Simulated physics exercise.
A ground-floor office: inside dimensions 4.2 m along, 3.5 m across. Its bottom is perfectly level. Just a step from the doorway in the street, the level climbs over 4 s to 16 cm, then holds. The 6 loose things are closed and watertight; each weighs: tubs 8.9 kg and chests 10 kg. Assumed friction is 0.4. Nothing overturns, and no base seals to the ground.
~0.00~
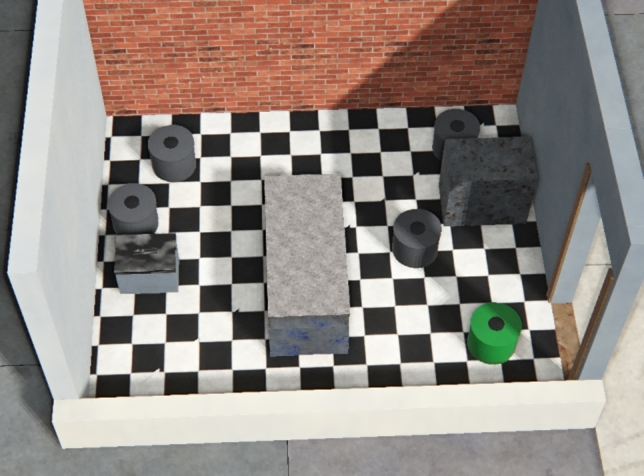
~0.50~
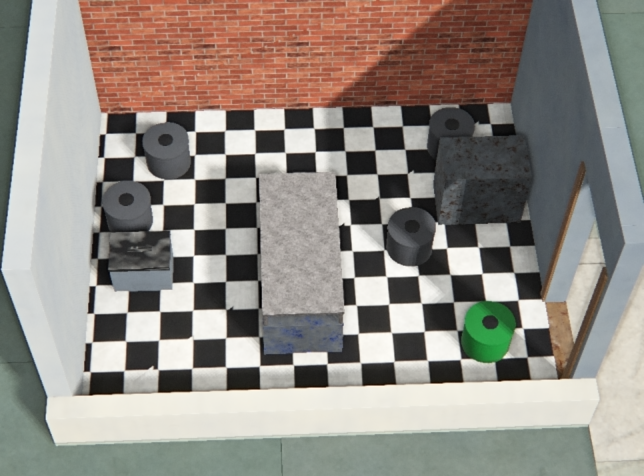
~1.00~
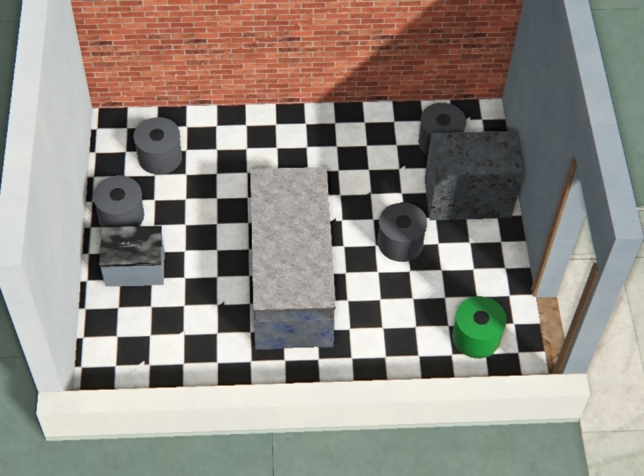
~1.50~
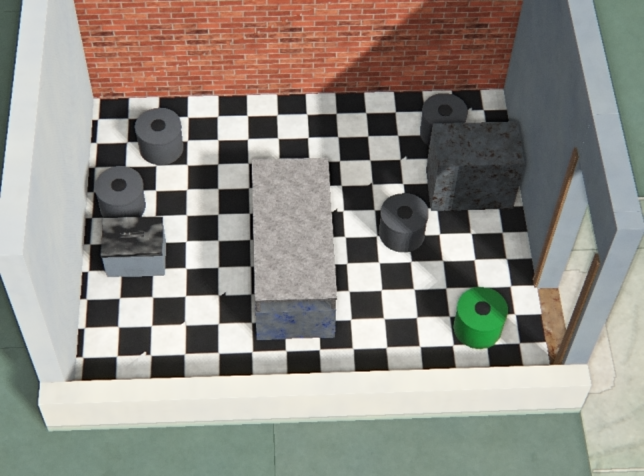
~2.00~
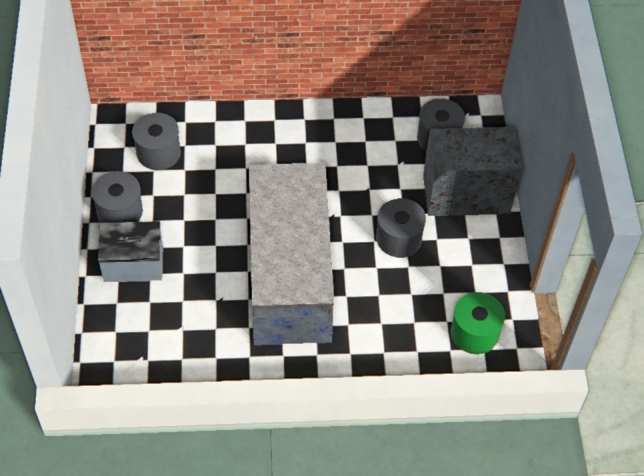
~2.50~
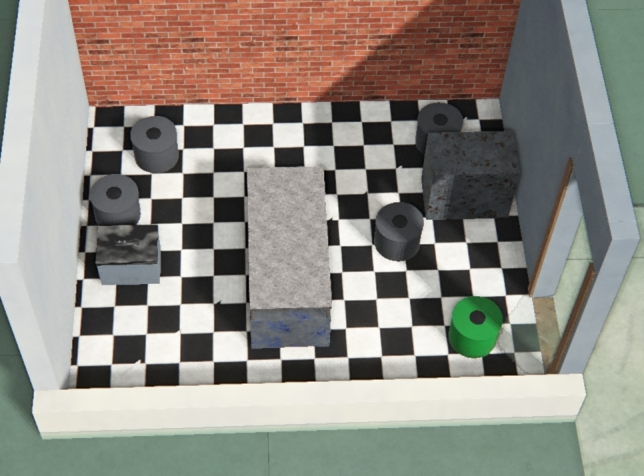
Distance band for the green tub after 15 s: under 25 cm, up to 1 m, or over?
Movement: Major.
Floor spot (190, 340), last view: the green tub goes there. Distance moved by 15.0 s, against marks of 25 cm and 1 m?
Result: It drifts only slightly.
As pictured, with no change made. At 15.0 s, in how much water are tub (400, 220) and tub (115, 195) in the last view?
I'd estimate 9 cm for the first and 8 cm for the second.
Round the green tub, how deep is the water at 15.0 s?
The depth there is around 9 cm.
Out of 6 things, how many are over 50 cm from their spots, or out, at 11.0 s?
3.
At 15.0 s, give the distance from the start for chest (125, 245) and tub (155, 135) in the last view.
Net displacement, in order: 100 cm; 120 cm.
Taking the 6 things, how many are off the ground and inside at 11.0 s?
At that moment it comes to 2.
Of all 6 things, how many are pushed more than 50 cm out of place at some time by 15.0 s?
5.
After 3.5 s the green tub is near (463, 318), 0.1 m from its start, aground; 0 afloat.
After 6.8 s the green tub is near (356, 331), 1.1 m from its start, afloat; 1 afloat.
After 11.0 s the green tub is near (101, 299), 3.3 m from its start, afloat; 2 afloat.
After 15.0 s the green tub is near (164, 198), 3.1 m from its start, afloat; 6 afloat.
